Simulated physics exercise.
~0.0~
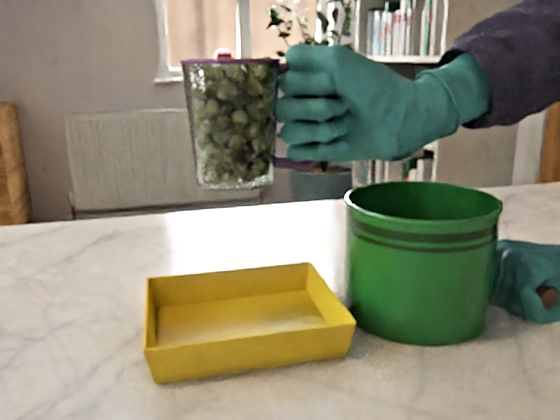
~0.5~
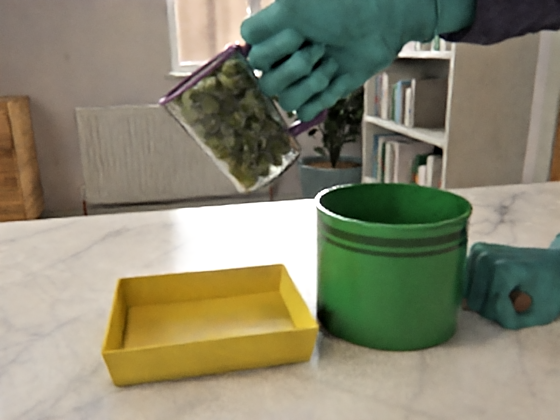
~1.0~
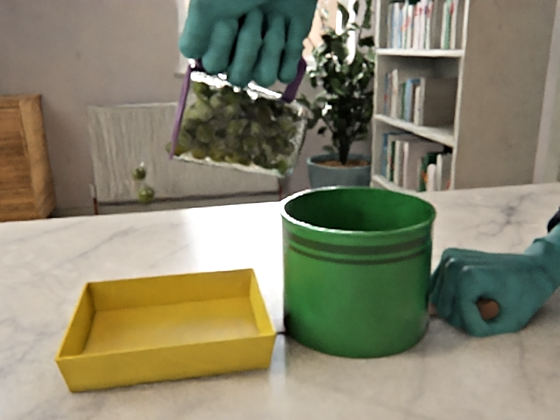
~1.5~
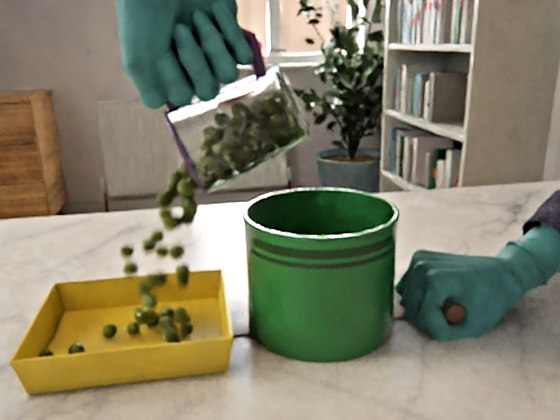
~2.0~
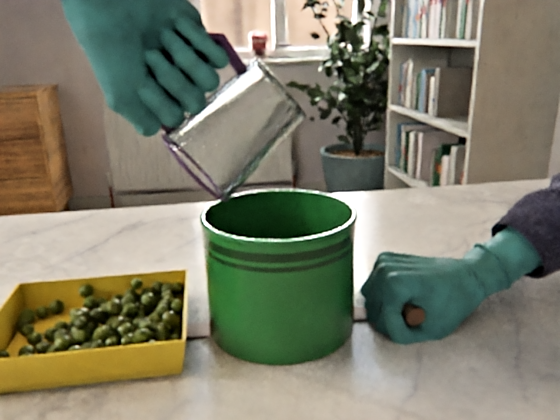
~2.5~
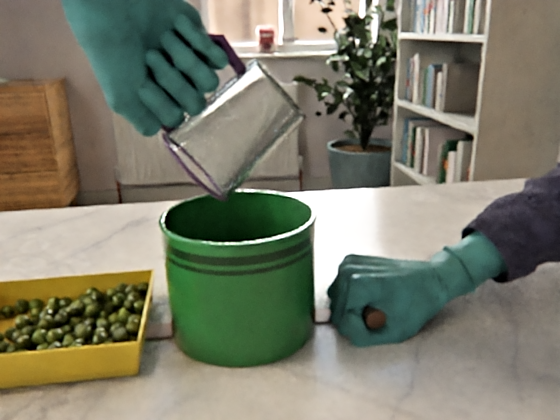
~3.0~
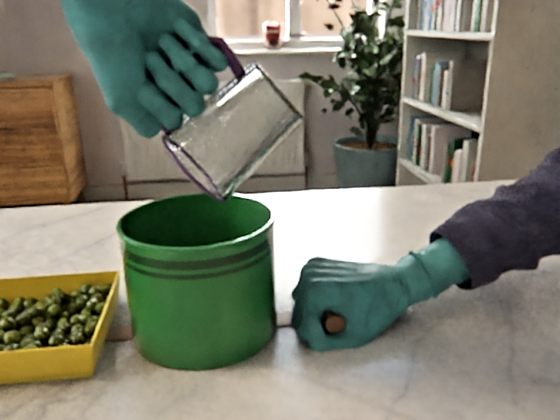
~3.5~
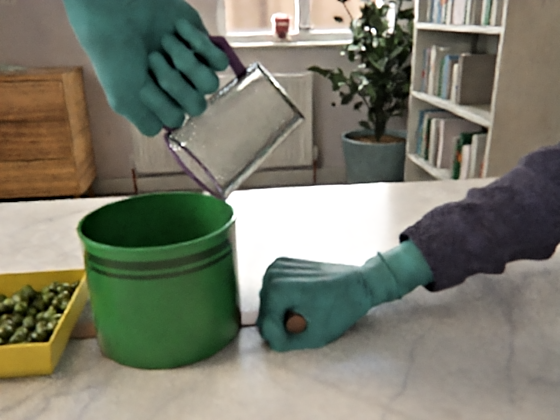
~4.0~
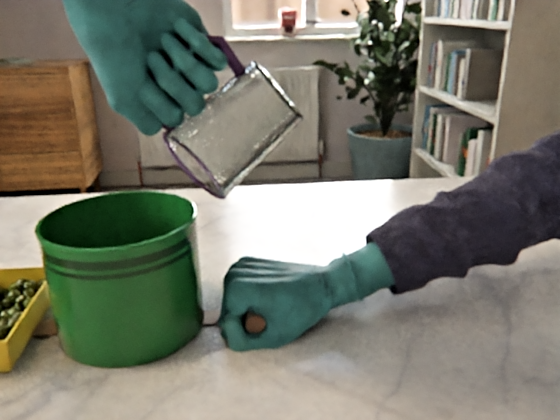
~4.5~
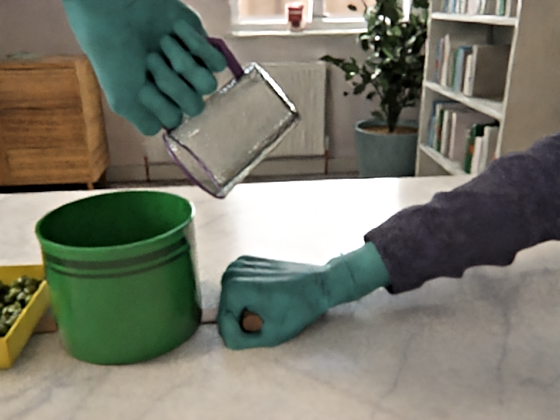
At the start, a teal-gloved hand holds a clear cup full of small green olives above a marble table, where a yellow tin sits to the left of a green pot and a second gloved hand rests at the right. The tin and pot slide left together as the cup tips over. The olives tumble out in a stream and land in the yellow tin. Soon the cup is empty and stays tilted downward, while the row keeps moving left beneath it. Finally the row halts, with the olives in the partly visible tin at the left edge.
